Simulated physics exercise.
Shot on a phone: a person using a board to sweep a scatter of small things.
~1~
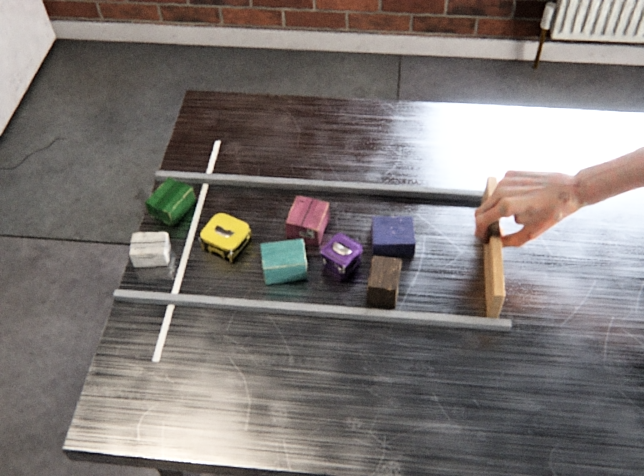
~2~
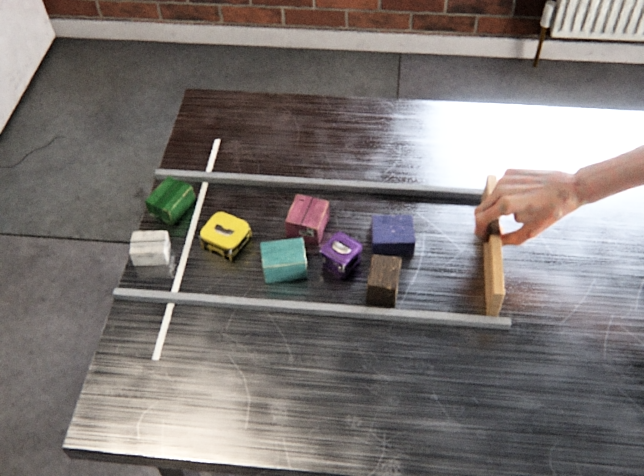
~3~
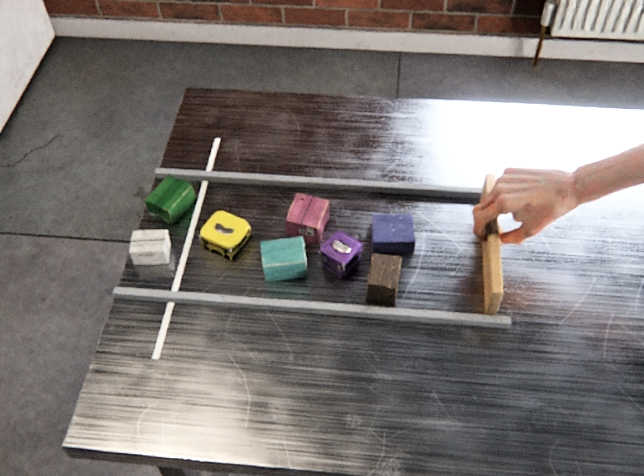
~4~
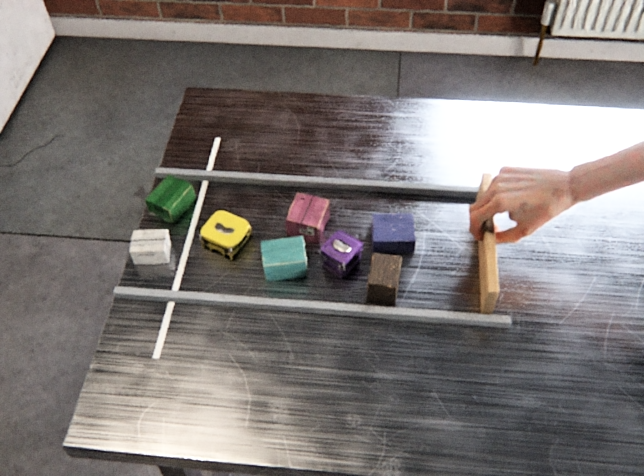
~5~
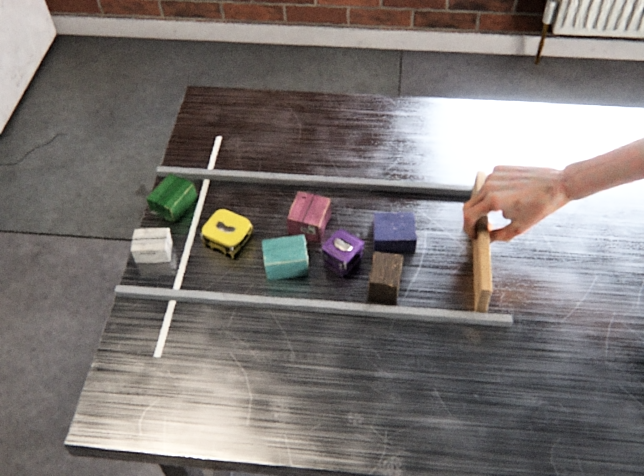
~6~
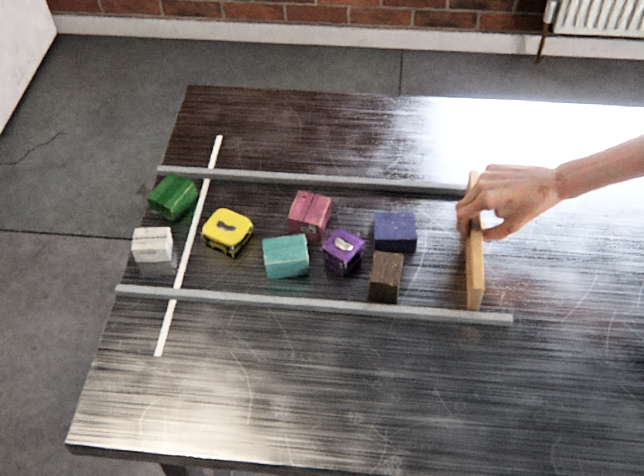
A hand slides an upright wooden board slightly left toward several still, colourful blocks.
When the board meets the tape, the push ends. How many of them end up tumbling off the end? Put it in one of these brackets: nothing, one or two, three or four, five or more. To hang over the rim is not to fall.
It ends with three or four gone from the table.
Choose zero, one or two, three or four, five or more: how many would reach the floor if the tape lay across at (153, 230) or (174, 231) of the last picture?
First place: 5 or more; second place: At least five.
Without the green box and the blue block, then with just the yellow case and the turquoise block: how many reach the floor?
The count is 1 in one try and 3 in the other, in that order.
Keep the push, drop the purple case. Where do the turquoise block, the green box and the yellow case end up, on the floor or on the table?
Result: Turquoise block stays, green box comes off, yellow case comes off.
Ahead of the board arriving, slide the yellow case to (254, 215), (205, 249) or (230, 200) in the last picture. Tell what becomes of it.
Slips off; Slips off; Slips off.
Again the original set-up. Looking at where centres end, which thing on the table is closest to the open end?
Answer: The turquoise block.
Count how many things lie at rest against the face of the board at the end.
2 touch it.
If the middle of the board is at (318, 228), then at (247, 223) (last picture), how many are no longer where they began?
Up to then 6, and up to the other point 8.
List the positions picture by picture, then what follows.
The first frame shows white box (151, 250); green box (171, 202); yellow case (226, 238); board (492, 245); tape (191, 237).
The second frame shows green box (171, 201); turquoise block (284, 260).
The third frame shows yellow case (226, 235); black block (384, 279).
The fourth frame shows white box (151, 247); blue block (393, 233).
The fifth frame shows green box (172, 198); pink box (309, 217).
The sixth frame shows white box (153, 245); green box (173, 197); yellow case (228, 233); board (474, 239); tape (192, 232).
Early on, none off yet; white box at rest near (153, 245); green box at rest near (173, 197); yellow case at rest near (228, 233).
A while later, none off yet; white box moving near (145, 246); green box at rest near (173, 197); yellow case travelled about its own width near (185, 236).
Finally, the number that fall off is three or four; lost, pink box, yellow case, green box and white box.
